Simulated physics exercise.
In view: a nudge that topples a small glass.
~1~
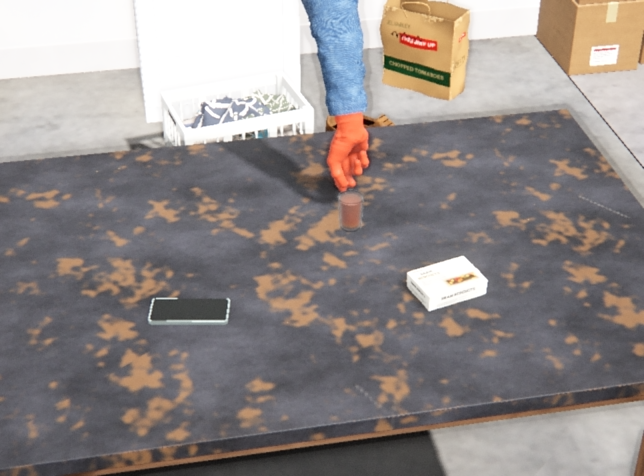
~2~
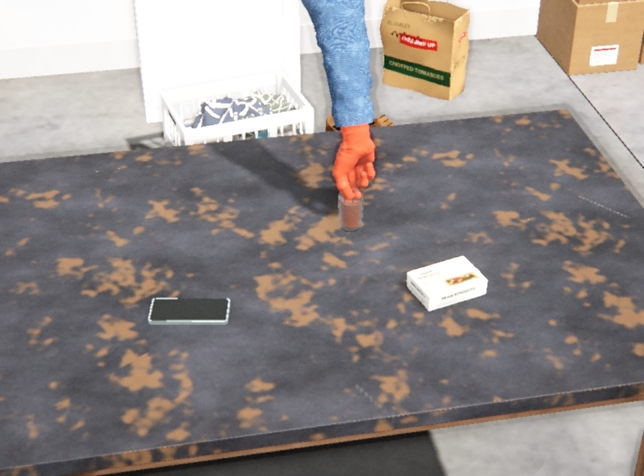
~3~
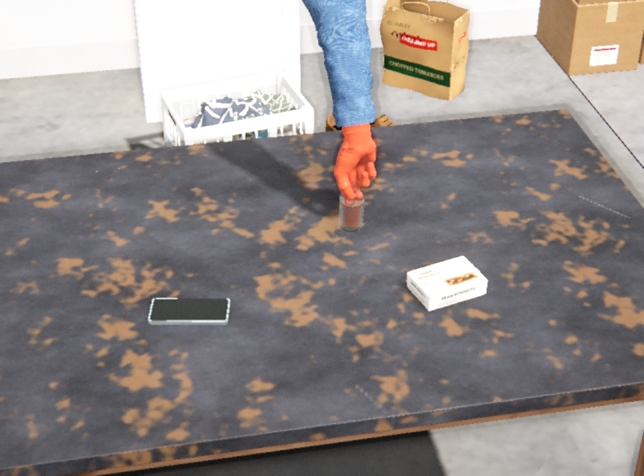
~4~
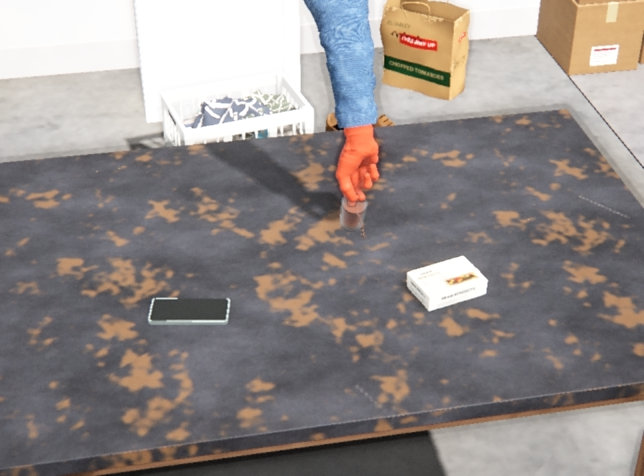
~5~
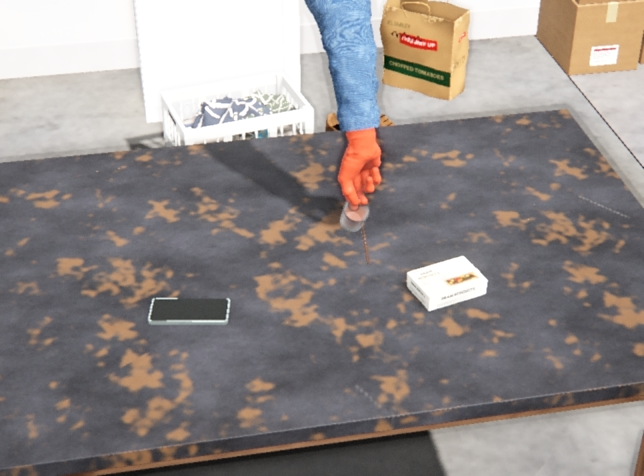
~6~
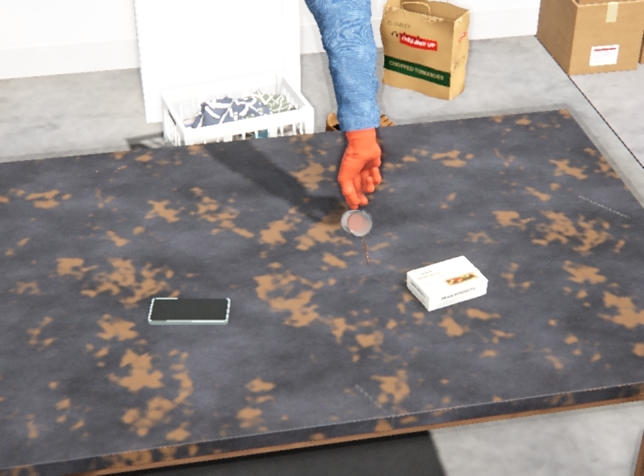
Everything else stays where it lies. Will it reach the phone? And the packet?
As for the phone, it remains untouched; the packet ends up in the puddle.
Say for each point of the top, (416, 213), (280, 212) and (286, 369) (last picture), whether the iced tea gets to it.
One: Untouched. Two: Not reached. Three: Dry.
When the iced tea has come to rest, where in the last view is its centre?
At about (392, 320).
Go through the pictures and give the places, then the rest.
In the first picture, it stands upright; small glass (351, 210) nearly full; phone (189, 310); packet (447, 276).
In the second picture, it is being nudged; small glass nearly full, surface at (351, 200).
In the third picture, it is being nudged; small glass (351, 211) nearly full; packet (447, 276).
In the fourth picture, it is being nudged; small glass (353, 212) tipped 25°; phone (189, 310).
In the fifth picture, it is being nudged; small glass (354, 215) tipped 35°.
In the sixth picture, it is falling; small glass (356, 223) tipped 60°; phone (189, 310); packet (447, 276).
Next, the puddle covers about as much as a plate; the phone is clear of it; the packet is in it.
After that, the puddle covers about as much as a tray; the phone is clear of it; the packet is in it.
Finally, the puddle covers about as much as a tray; the phone is clear of it; the packet is in it.
